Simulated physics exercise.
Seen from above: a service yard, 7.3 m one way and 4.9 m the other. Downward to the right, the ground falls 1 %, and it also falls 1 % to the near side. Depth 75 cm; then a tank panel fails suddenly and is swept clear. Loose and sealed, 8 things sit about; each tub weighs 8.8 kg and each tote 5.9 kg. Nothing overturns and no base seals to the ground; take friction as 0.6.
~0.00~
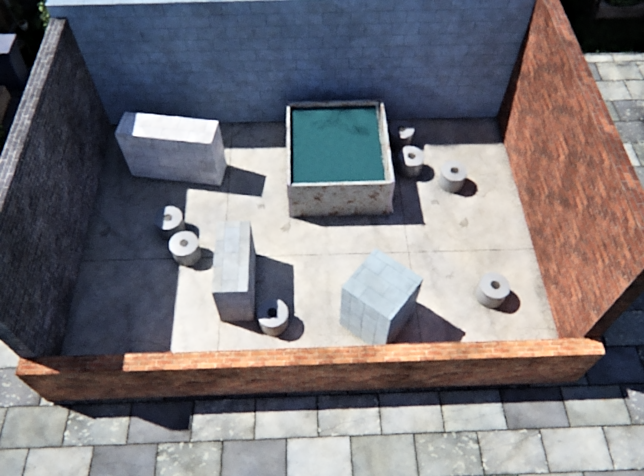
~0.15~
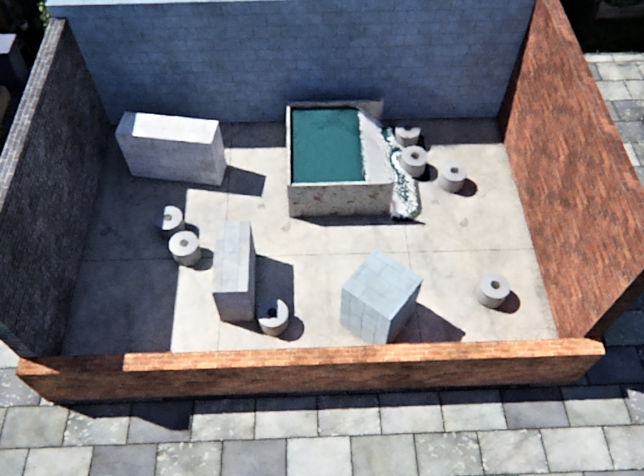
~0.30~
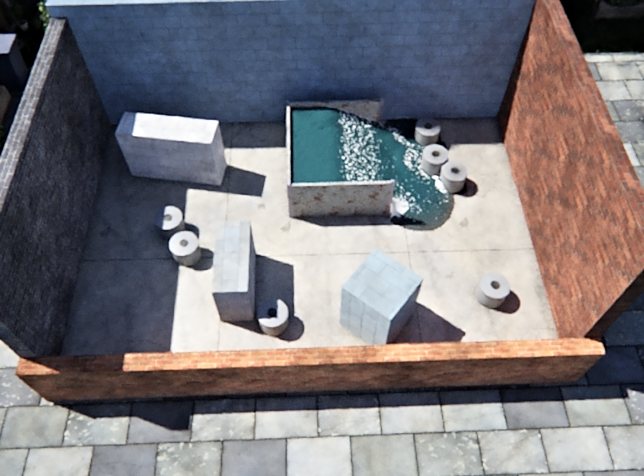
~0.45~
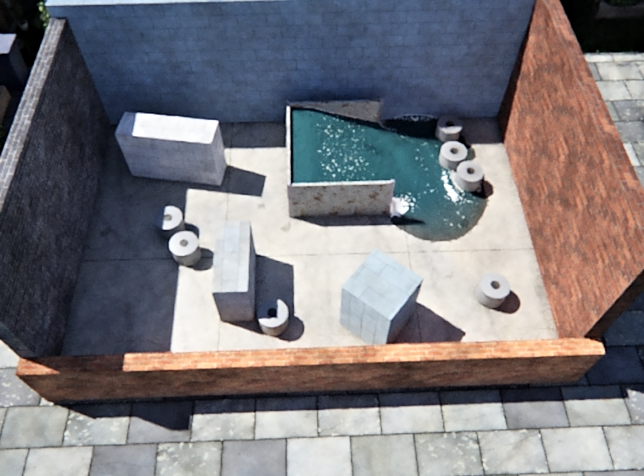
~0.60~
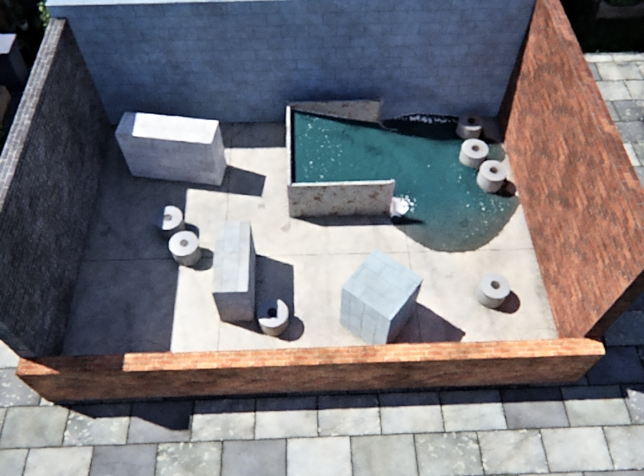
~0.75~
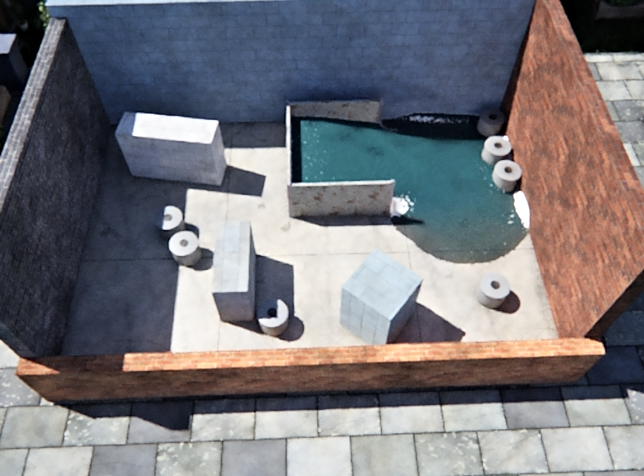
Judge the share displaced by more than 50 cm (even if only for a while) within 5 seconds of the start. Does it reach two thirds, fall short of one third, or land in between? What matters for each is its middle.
I predict one in three or more, yet fewer than two in three.
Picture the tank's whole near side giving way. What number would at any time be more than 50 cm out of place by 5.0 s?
2.
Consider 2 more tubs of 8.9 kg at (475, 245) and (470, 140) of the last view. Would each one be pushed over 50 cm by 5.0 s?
Beyond it, beyond it.
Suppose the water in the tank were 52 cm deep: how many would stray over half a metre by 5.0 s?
That would give 4.
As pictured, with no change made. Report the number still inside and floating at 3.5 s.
The count is 4.
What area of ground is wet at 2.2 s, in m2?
Wet: Near 13 m2.
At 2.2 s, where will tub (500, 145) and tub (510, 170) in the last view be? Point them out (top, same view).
Approx. (477, 127); approx. (489, 214).
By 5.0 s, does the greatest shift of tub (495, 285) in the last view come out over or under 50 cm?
Result: Above the line.
After 1.1 s 3 of 8 are over 50 cm from their spots; 3 afloat.
After 2.2 s 3 of 8 are over 50 cm from their spots; 3 afloat.
After 3.5 s 3 of 8 are over 50 cm from their spots; 4 afloat.
After 5.0 s 3 of 8 are over 50 cm from their spots, and 4 have been at some point; 3 afloat.
